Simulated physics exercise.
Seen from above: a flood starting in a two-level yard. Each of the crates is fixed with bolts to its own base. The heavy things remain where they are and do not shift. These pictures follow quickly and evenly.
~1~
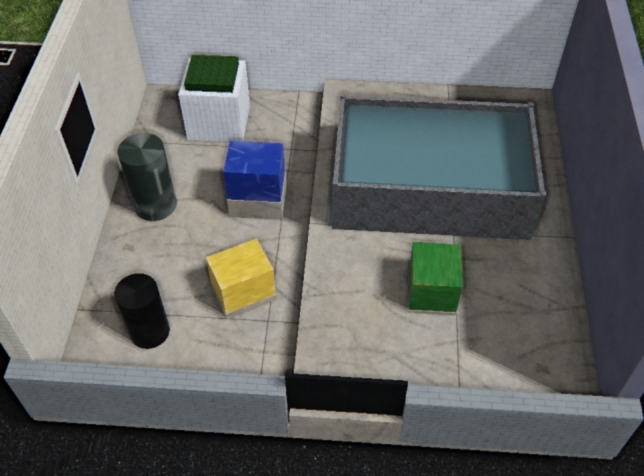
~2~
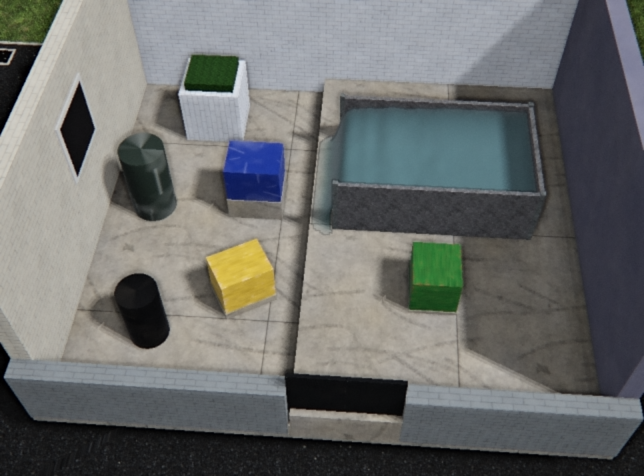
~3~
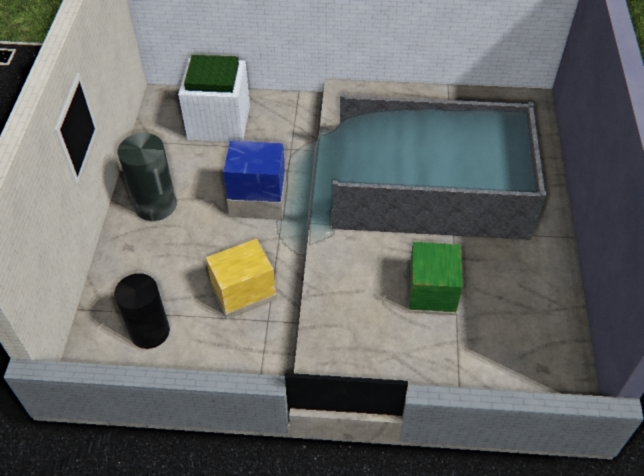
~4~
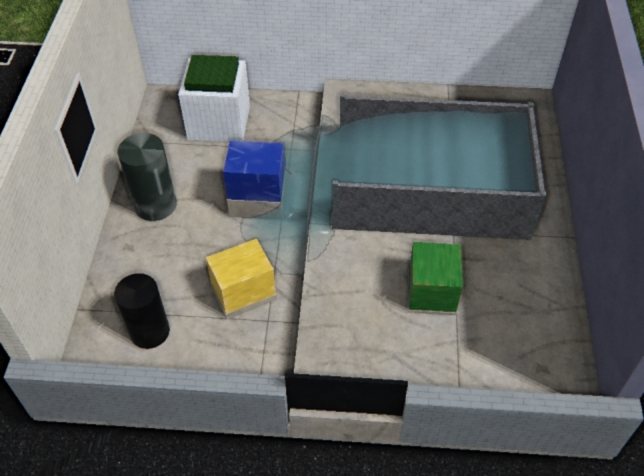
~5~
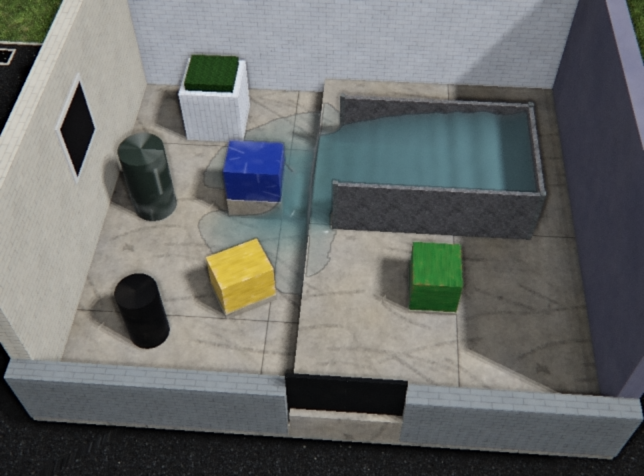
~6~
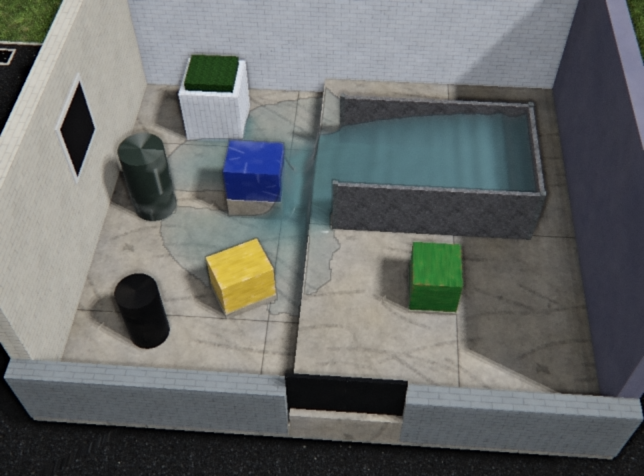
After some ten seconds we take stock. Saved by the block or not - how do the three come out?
They come out like this: The blue crate wet, the green crate dry, the yellow crate wet.
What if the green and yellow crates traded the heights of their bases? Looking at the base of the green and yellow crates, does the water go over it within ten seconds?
Green crate is not reached, yellow crate is reached.
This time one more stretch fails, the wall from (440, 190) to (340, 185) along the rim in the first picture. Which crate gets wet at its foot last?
That would be the crate marked blue.
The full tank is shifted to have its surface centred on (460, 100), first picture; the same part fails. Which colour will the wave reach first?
Answer: The blue-painted one.
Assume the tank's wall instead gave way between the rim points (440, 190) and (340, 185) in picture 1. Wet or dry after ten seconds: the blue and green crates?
As I see it, blue stays clear and green is doused.
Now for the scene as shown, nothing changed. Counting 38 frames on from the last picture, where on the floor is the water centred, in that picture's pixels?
That comes out near (231, 226).
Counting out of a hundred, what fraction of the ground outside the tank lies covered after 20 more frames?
My guess is around 50 in a hundred.
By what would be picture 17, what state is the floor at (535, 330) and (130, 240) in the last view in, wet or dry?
Clear, then swamped.
A moment on, water covers 35 % of the floor; the blue crate water round its plinth, the green crate not reached, the yellow crate water round its plinth.
Next, water covers 45 % of the floor; the blue crate water round its plinth, the green crate not reached, the yellow crate water round its plinth.
Then, water covers 50 % of the floor; the blue crate water round its plinth, the green crate not reached, the yellow crate water round its plinth.
Later, water covers 55 % of the floor; the blue crate water round its plinth, the green crate not reached, the yellow crate water round its plinth.
In the end, water covers 50 % of the floor; the blue crate was topped, the green crate stayed above the water, the yellow crate was topped.
